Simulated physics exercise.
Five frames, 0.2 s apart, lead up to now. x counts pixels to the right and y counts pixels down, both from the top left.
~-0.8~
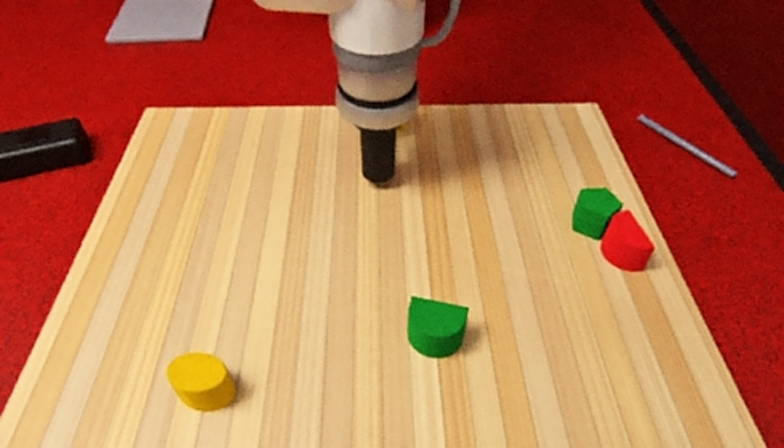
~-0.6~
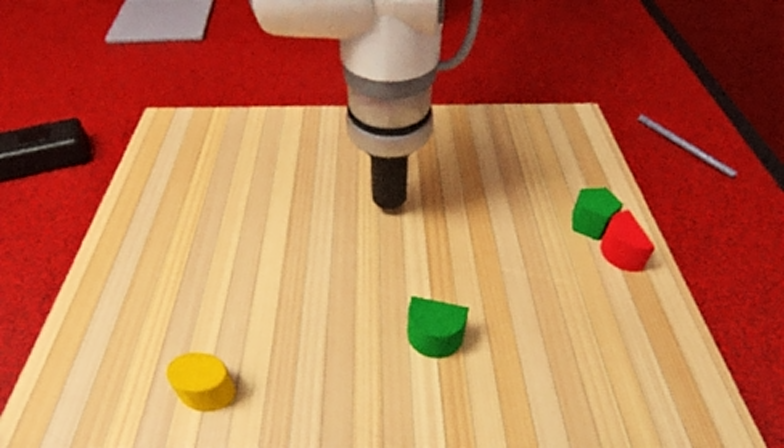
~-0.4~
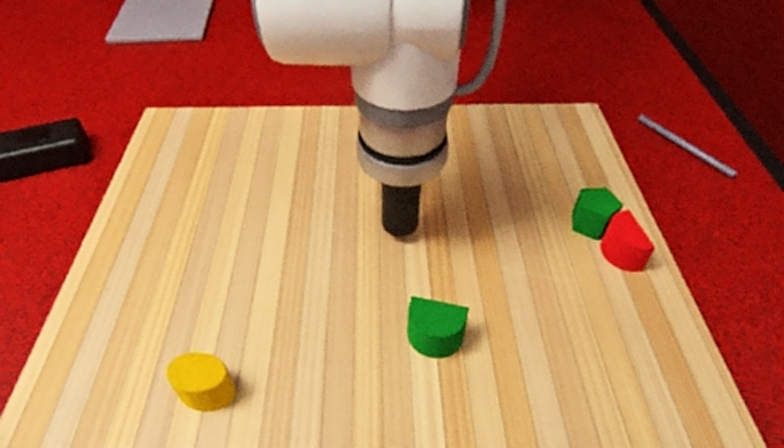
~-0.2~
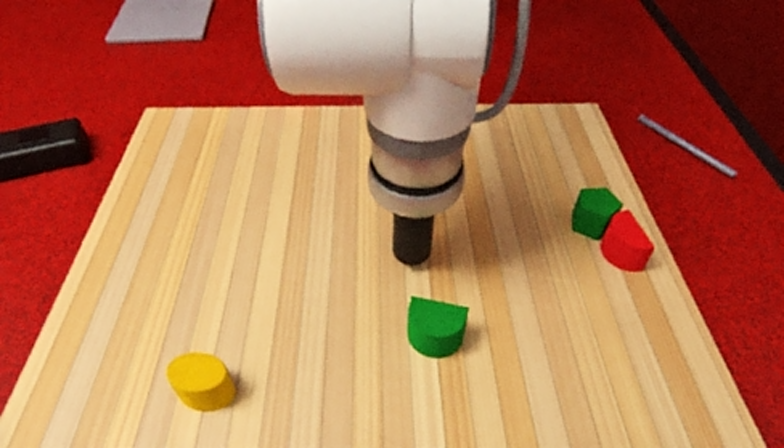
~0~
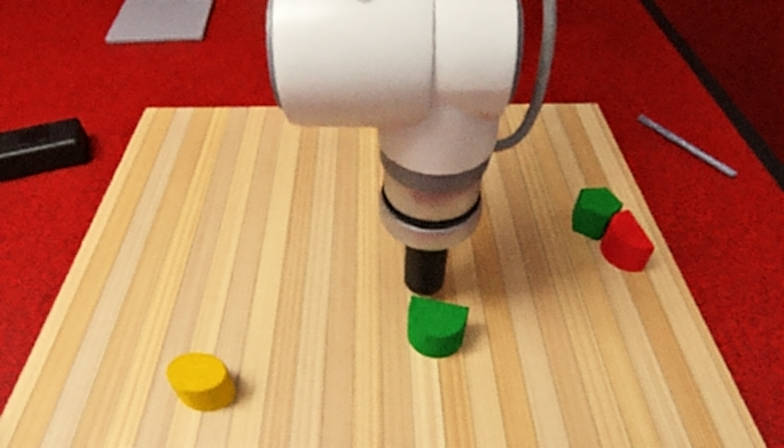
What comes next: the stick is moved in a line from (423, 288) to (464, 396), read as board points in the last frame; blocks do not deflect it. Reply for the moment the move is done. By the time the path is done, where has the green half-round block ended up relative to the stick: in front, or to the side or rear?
The stick should keep driving it forward.
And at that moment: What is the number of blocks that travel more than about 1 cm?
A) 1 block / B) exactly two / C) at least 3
The correct letter is A.
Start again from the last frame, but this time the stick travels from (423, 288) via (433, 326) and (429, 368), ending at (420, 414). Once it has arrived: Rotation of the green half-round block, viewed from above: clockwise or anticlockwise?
Viewed from above: Anti-clockwise.
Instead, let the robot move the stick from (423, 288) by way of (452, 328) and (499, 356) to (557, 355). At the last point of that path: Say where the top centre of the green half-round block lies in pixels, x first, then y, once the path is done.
I think it will end close to (439, 345).
The first path, step by step. One third of the way, stick at (437, 313); green half-round block at (441, 334).
Two thirds of the way, stick at (451, 350); green half-round block at (450, 376).
At the end, stick at (465, 388); green half-round block at (457, 418), turned 15° clockwise.
